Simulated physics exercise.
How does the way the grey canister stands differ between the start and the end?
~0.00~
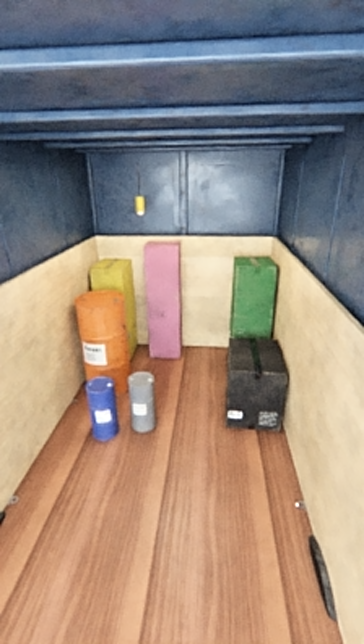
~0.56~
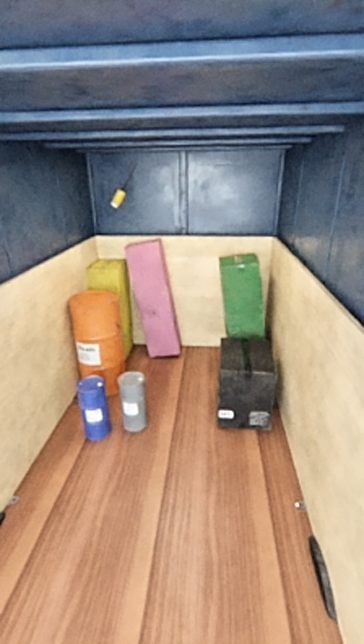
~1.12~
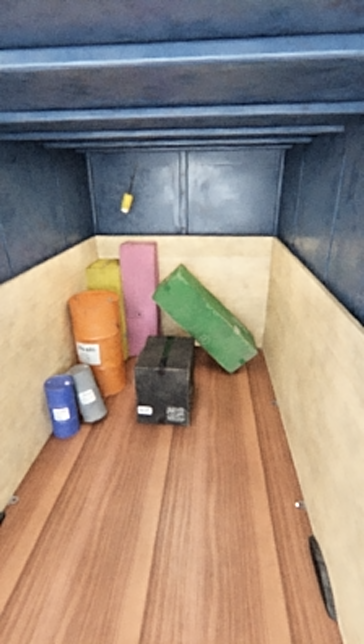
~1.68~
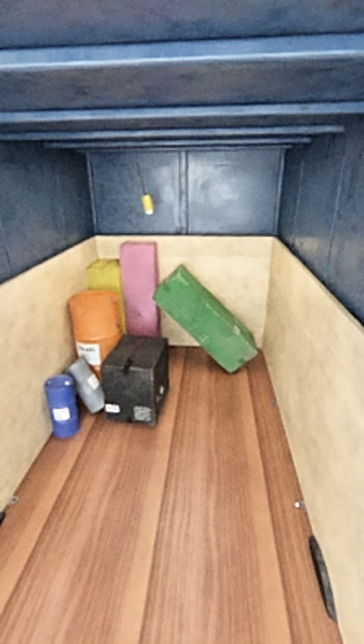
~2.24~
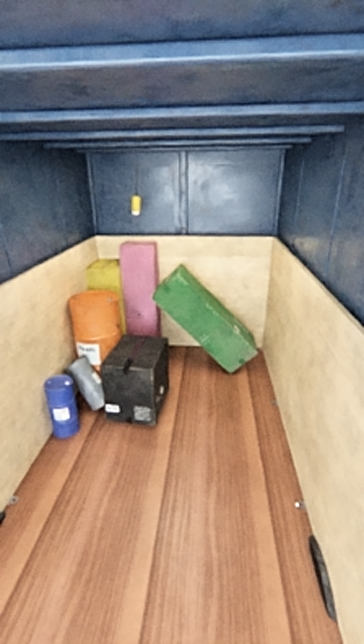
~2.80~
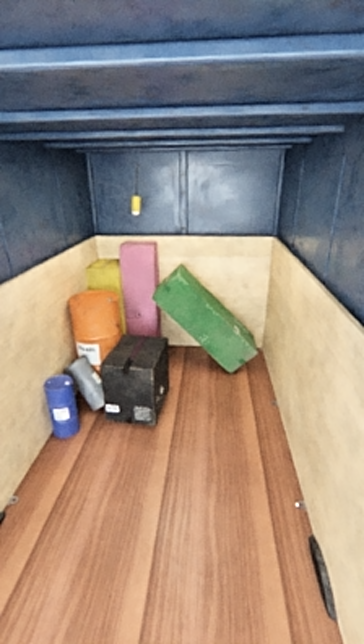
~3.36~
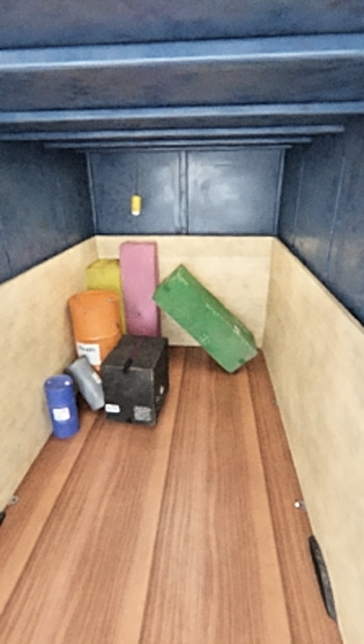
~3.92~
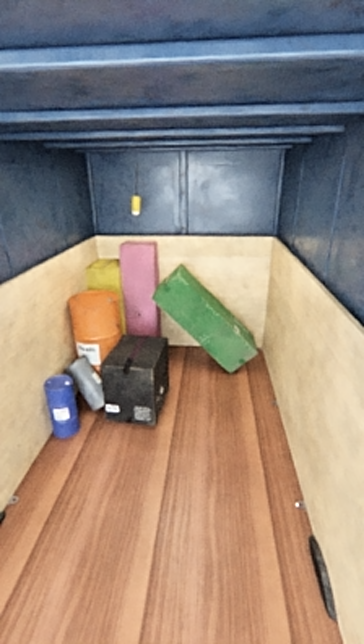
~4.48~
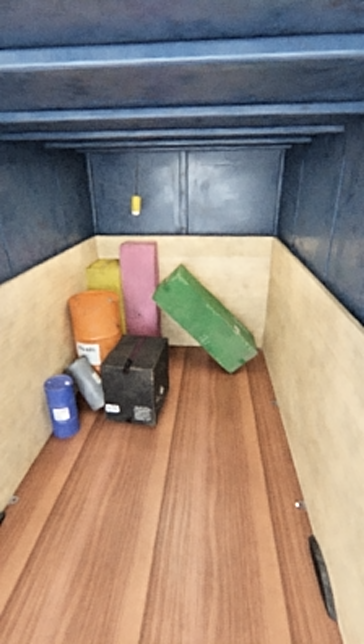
At the start the grey canister stands upright beside the blue one. By the end it is leaning at a slant between the blue canister and the black box.
